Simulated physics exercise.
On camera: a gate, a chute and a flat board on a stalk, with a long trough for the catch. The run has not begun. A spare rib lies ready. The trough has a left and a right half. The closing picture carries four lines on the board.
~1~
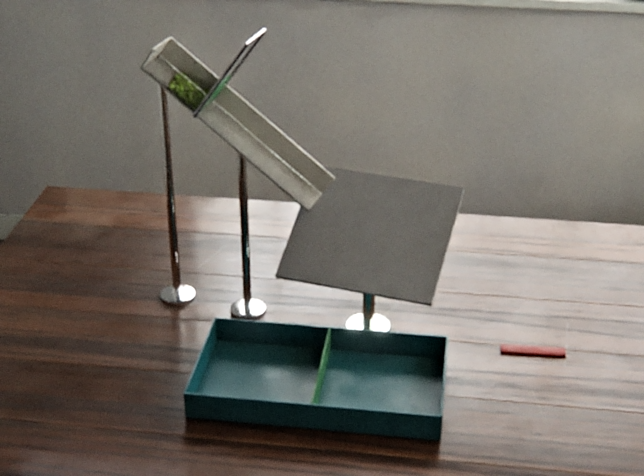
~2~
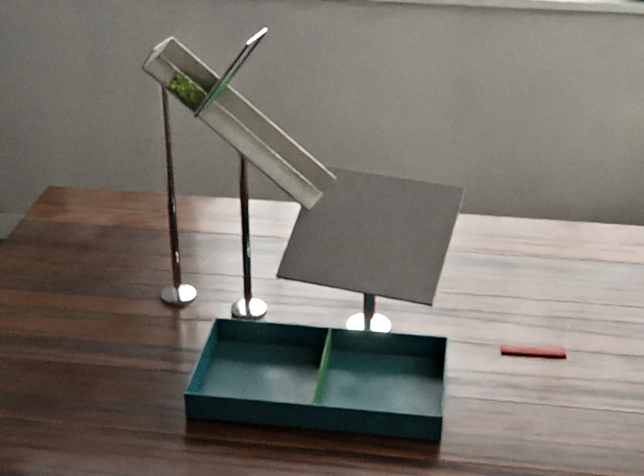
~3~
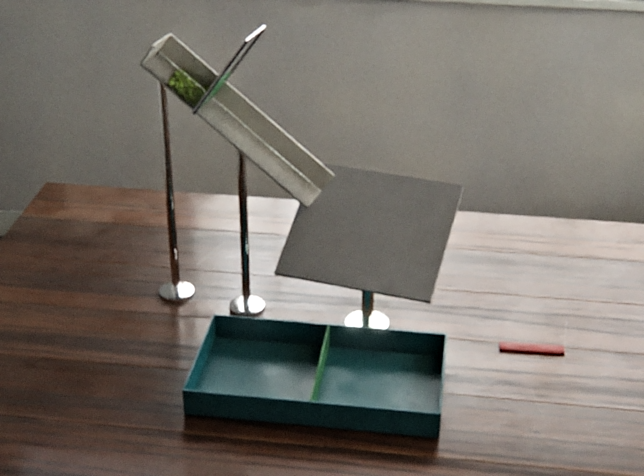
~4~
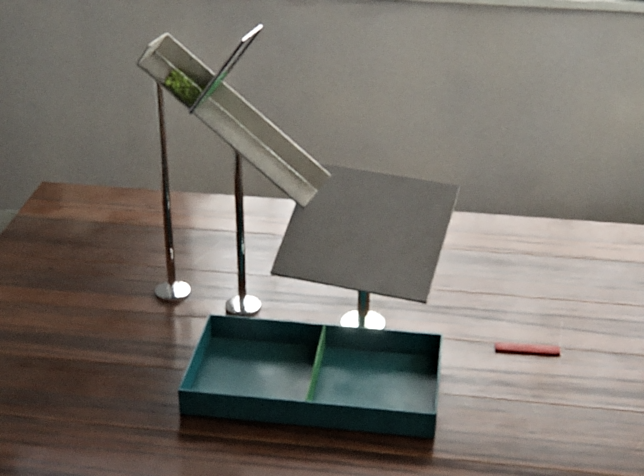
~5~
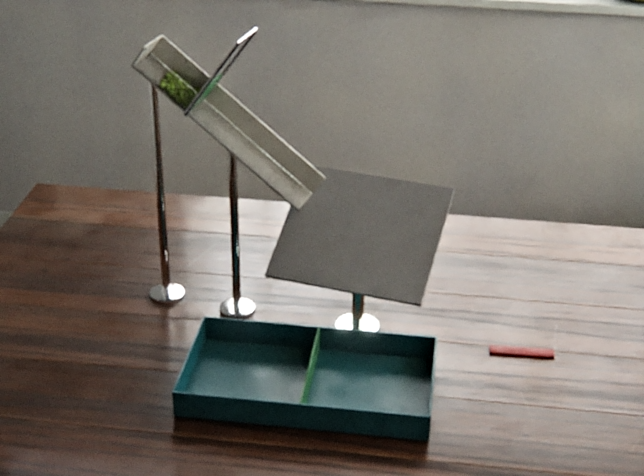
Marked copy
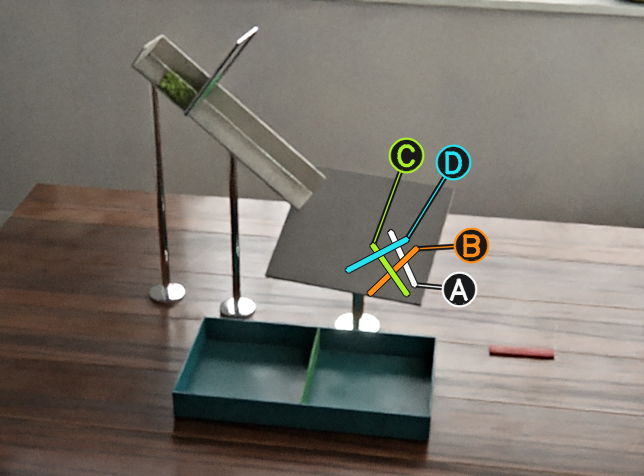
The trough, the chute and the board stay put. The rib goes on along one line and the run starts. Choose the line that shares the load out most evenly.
Go for D.
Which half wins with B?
More lands on the right.
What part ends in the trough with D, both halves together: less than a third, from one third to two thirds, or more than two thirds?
It is more than two thirds.
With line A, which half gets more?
The right half.
On the marked copy, line A from (390, 232) to (414, 284); line B from (416, 248) to (370, 293); line C from (373, 245) to (406, 293); line D from (406, 239) to (348, 269).
If A is chosen, of what is caught, none in the left half, all in the right.
If B is chosen, of what is caught, a stray few in the left half, nearly all in the right.
If C is chosen, of what is caught, none in the left half, all in the right.
If D is chosen, of what is caught, about two thirds in the left half, about a third in the right.
